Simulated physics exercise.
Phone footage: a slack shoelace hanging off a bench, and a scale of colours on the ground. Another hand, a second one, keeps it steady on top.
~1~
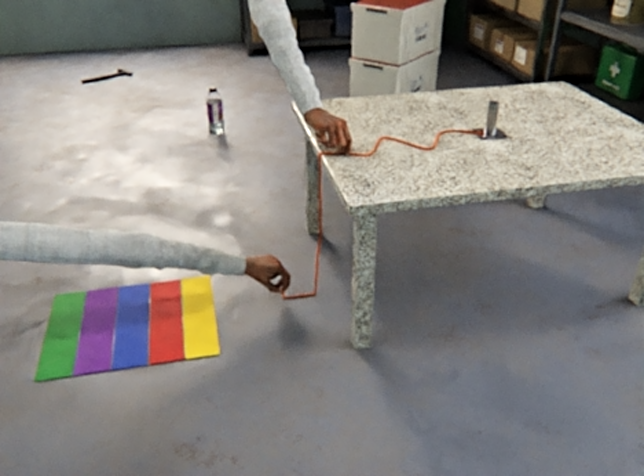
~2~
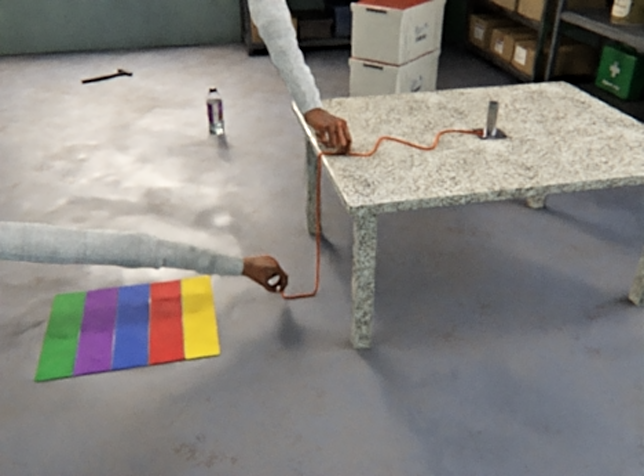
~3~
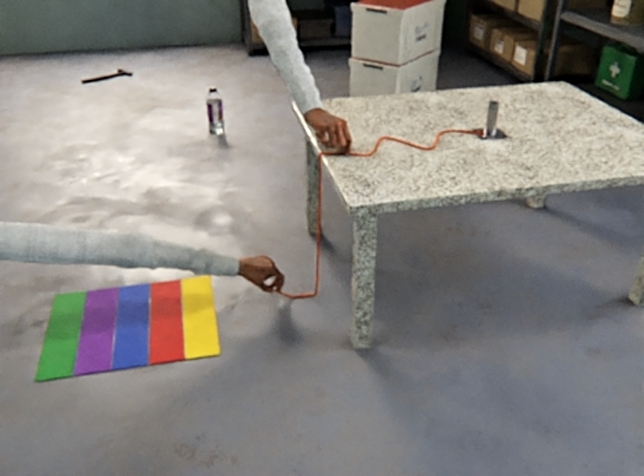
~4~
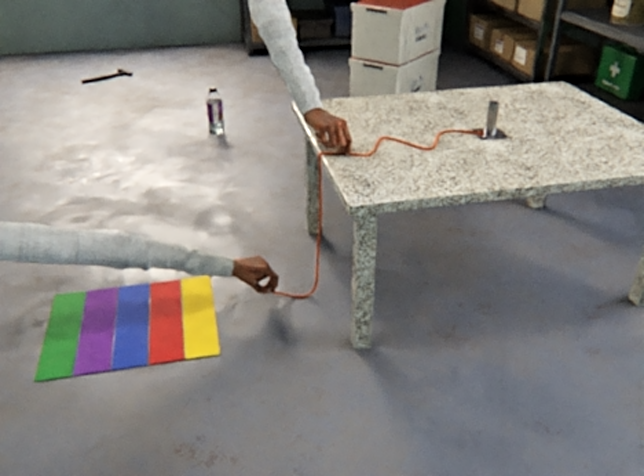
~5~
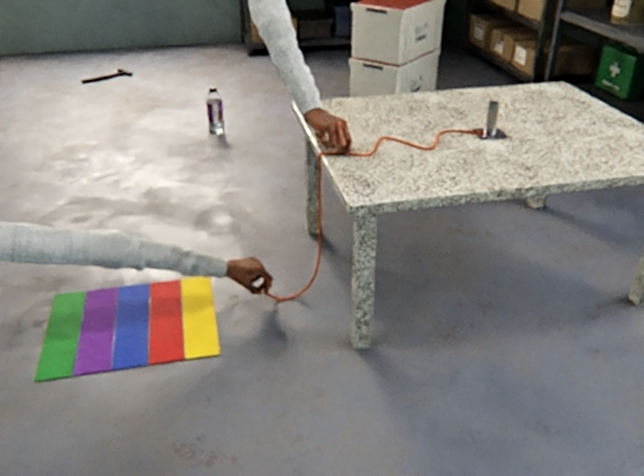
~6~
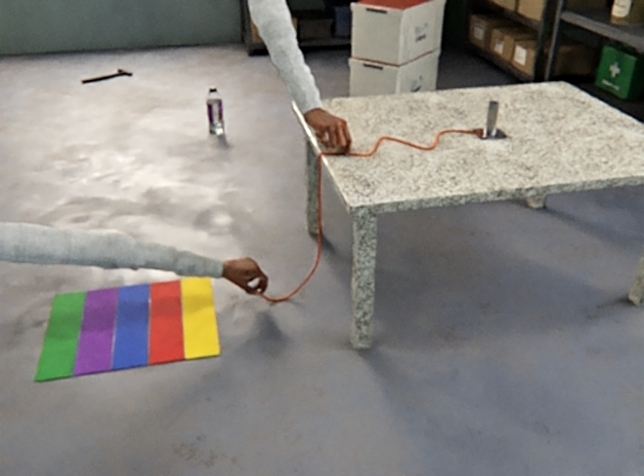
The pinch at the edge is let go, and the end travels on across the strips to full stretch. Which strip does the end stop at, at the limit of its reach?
It stops at the purple strip.
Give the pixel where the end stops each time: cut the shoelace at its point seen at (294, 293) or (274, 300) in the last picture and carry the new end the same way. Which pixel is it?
The first cut gives (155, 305) and the second gives (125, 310).
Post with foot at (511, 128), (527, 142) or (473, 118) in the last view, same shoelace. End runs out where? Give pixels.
The three places are (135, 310), (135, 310) and (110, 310), in that order.
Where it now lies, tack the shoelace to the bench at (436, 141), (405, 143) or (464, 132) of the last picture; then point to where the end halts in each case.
The places are (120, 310), (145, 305) and (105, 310).
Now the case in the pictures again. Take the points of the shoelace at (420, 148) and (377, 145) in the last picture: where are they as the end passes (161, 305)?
First point (390, 144), second point (329, 152).
Soon after, end near (161, 305); over red.
Then, end near (122, 310); over blue.
At full stretch, end near (100, 313); over purple. It gets as far as the purple strip.
